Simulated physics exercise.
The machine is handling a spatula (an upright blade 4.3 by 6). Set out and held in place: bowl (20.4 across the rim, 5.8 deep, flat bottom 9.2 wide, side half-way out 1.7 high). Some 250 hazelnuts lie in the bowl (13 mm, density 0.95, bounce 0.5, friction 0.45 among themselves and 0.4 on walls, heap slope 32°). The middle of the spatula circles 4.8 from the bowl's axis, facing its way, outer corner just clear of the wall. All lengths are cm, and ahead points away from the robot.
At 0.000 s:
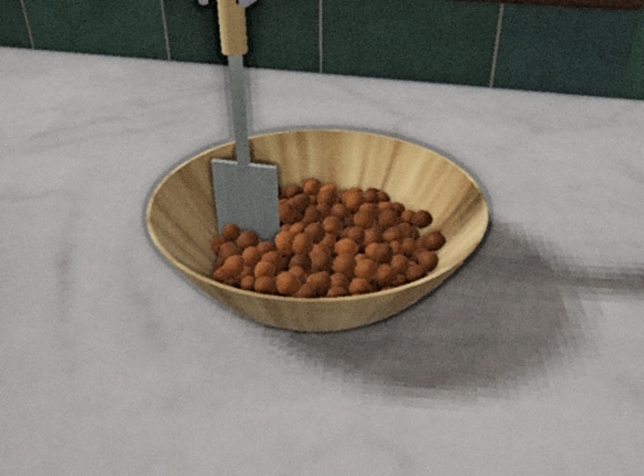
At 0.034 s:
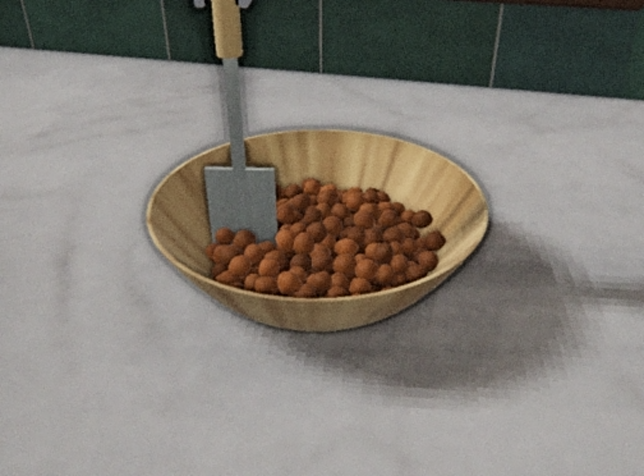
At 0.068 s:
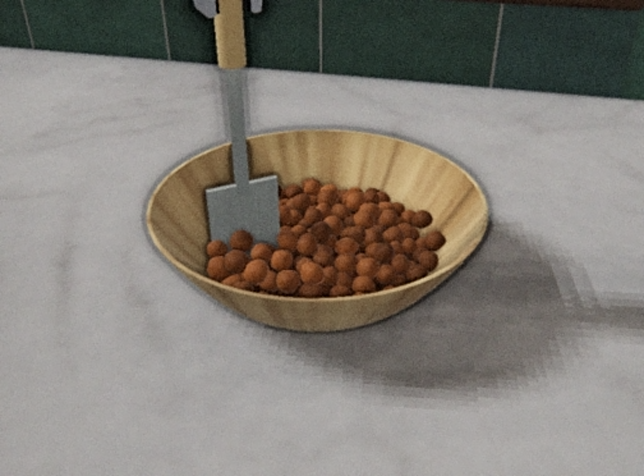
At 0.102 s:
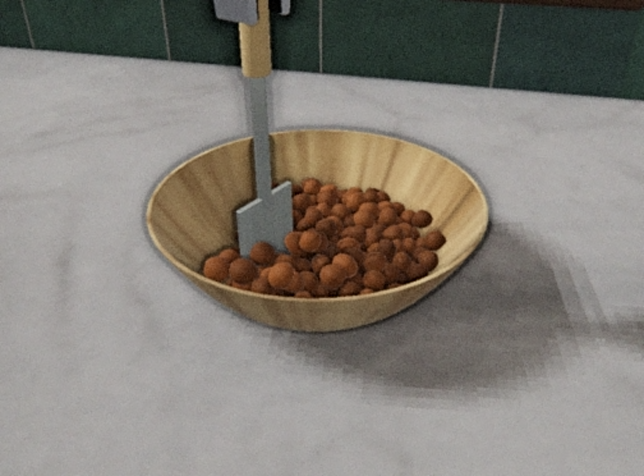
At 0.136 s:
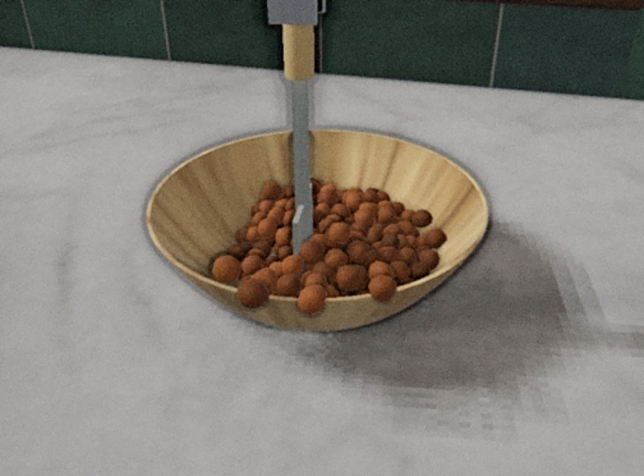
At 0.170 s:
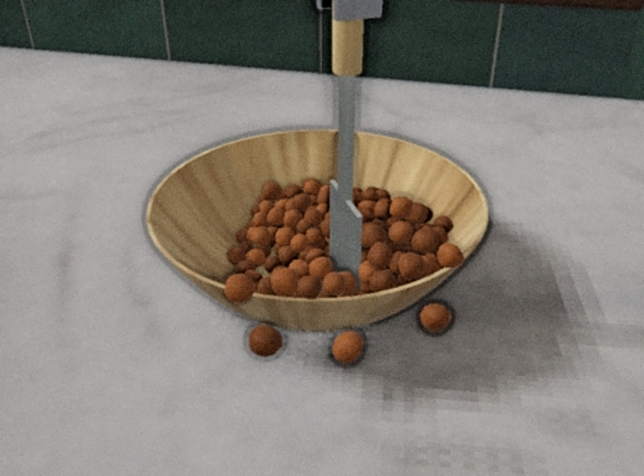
The clip shows a machine-held spatula moving through a wooden bowl of small brown balls, sweeping from the left along the near side toward the right while turning, as several balls go over the front rim.
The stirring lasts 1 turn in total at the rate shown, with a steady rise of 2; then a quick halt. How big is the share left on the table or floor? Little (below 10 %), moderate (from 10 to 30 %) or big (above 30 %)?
On the table or floor the share is moderate, from 10 to 30 %.
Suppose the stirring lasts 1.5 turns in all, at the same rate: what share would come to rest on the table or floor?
Then about 25 per cent.
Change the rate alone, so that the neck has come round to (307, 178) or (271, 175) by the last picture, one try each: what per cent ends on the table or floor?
About 10 and 5 per cent.
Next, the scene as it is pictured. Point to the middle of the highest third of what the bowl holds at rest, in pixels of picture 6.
Around (274, 247).
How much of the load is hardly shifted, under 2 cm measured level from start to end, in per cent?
Roughly 20 per cent.
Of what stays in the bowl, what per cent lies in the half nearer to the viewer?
About 55 per cent.
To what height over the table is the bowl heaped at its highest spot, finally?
Some 5.0 cm.
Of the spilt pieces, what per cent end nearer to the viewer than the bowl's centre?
About 40 per cent.
After 0.28 s, 212° round, highest piece 10 above the table; 226 in the bowl, 5 on the table or floor, 18 in flight or on the tool.
After 0.38 s, 300° round, highest piece 8 above the table; 208 in the bowl, 25 on the table or floor, 16 in flight or on the tool.
After 0.63 s, 0° round, highest piece 6 above the table; 195 in the bowl, 51 on the table or floor, 3 in flight or on the tool.
After 1.33 s, 0° round, highest piece 5 above the table; 195 in the bowl, 54 on the table or floor.
At rest, 195 in the bowl, 54 on the table or floor. That is 22 % on the table or floor.
